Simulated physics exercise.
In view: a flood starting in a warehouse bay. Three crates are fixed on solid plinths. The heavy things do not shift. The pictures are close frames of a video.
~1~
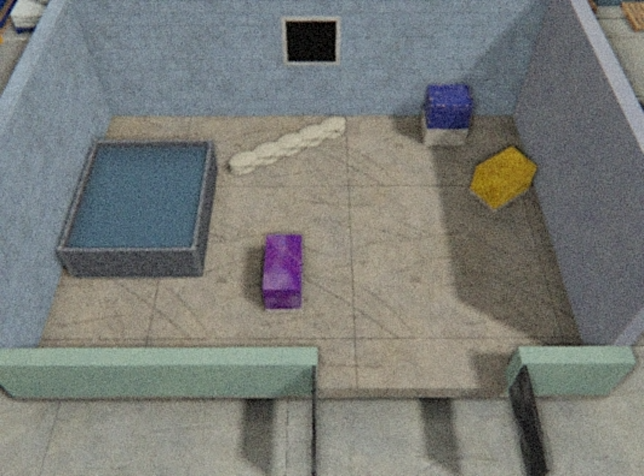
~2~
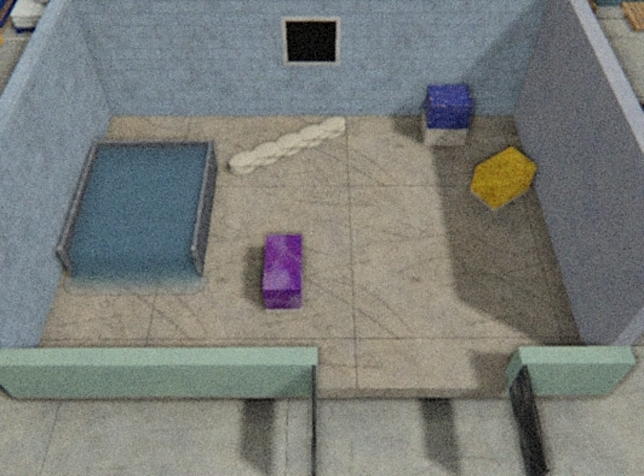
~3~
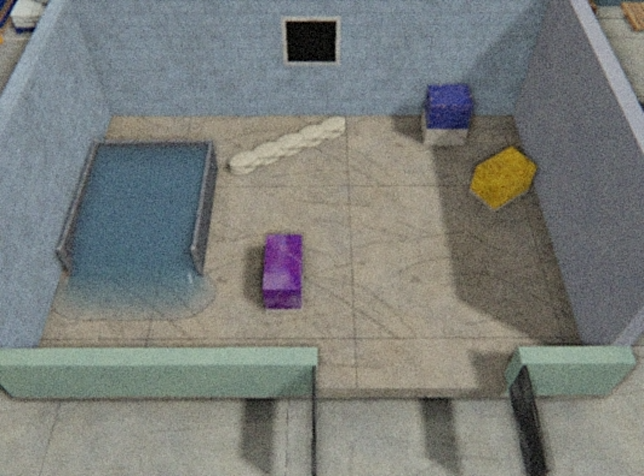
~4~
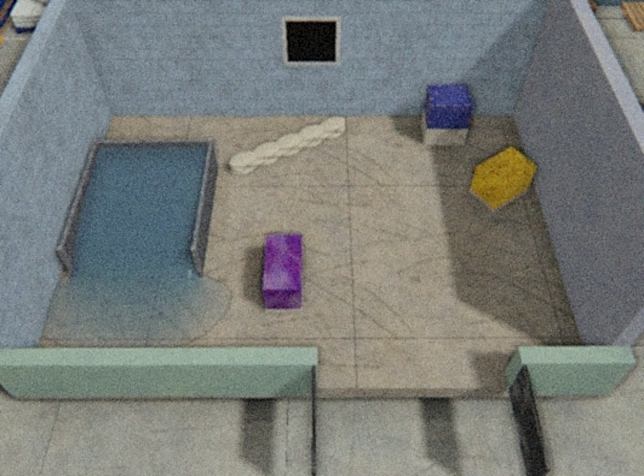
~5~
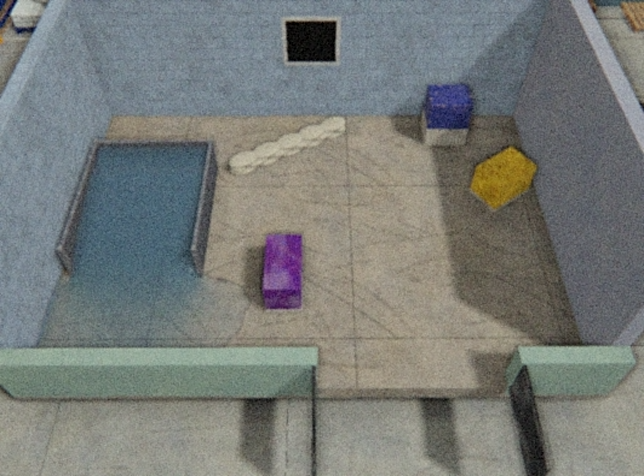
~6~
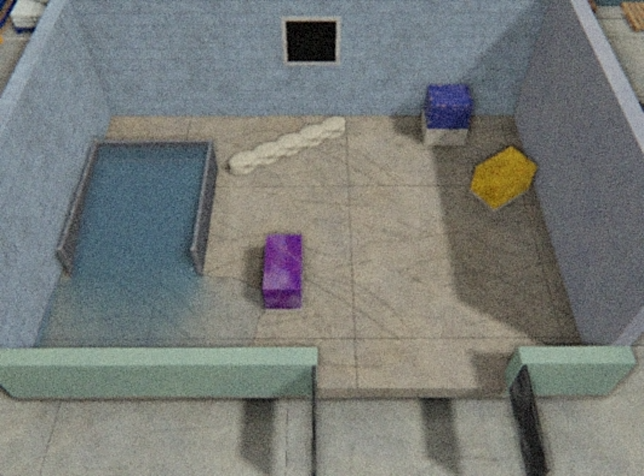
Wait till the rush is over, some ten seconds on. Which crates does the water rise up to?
In the end: The blue crate keeps dry; the purple crate is soaked; the yellow crate is soaked.
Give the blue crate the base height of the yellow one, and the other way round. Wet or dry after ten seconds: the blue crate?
My reading: The blue crate is soaked.
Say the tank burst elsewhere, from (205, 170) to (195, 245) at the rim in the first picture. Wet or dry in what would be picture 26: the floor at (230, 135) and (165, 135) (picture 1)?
As listed: Clear, no water.
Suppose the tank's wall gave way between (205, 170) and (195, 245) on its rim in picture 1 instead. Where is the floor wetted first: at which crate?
That is the crate marked purple.
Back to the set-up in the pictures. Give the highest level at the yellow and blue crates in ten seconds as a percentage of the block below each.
Roughly 300 per cent, then 20 per cent.
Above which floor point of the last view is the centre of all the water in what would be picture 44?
Close to (265, 253).
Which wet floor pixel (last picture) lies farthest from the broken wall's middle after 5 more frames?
At about (329, 372).
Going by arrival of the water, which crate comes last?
It is the one in blue.
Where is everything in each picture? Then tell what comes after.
In the first frame, the open tank at (142, 195) is whole and still.
In the second frame, the front is at (68, 279), out from the gap at (135, 265).
In the third frame, water pours out at (135, 267) and has run to (54, 299).
In the fourth frame, the front is at (45, 327), out from the gap at (136, 268).
In the fifth frame, the front is at a hidden place, out from the gap at (136, 268).
In the sixth frame, the front is at a hidden place, out from the gap at (136, 269).
A moment on, water covers 15 % of the floor; the blue crate not reached, the purple crate water round its plinth, the yellow crate not reached.
Next, water covers 25 % of the floor; the blue crate not reached, the purple crate water round its plinth, the yellow crate not reached.
Then, water covers 50 % of the floor; the blue crate not reached, the purple crate water round its plinth, the yellow crate not reached.
Later, water covers 75 % of the floor; the blue crate water round its plinth, the purple crate water round its plinth, the yellow crate water round its plinth.
In the end, water covers 100 % of the floor; the blue crate stayed above the water, the purple crate was topped, the yellow crate was topped.
